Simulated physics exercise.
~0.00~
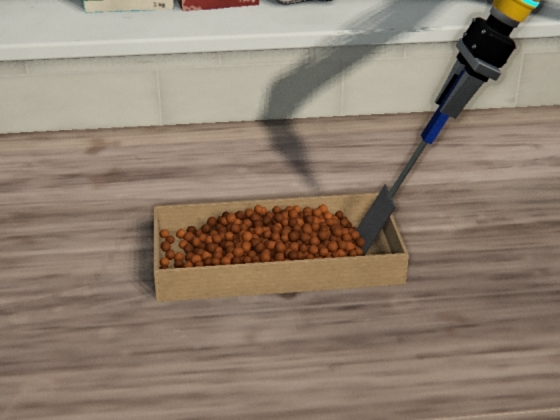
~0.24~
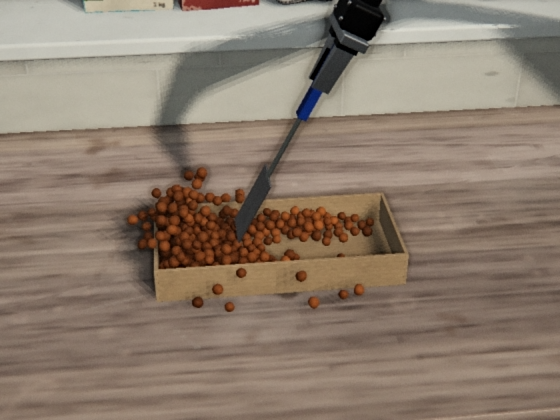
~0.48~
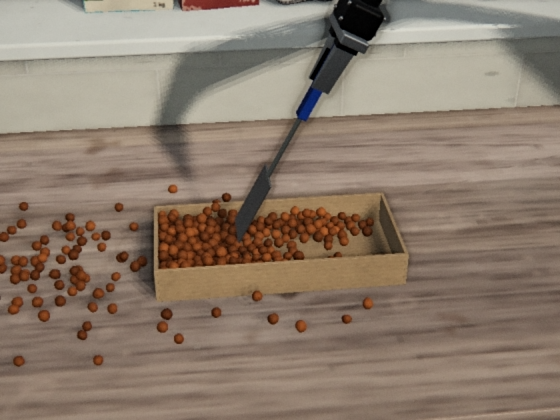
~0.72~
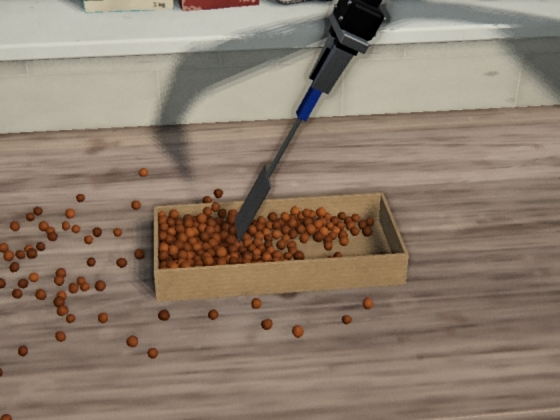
On a wooden table, a robotic arm swept its paddle leftward through a tray of hazelnuts, heaping them up and spilling many over the left end and a few over the front, then held still as the scattered ones rolled, leaving most in the tray.
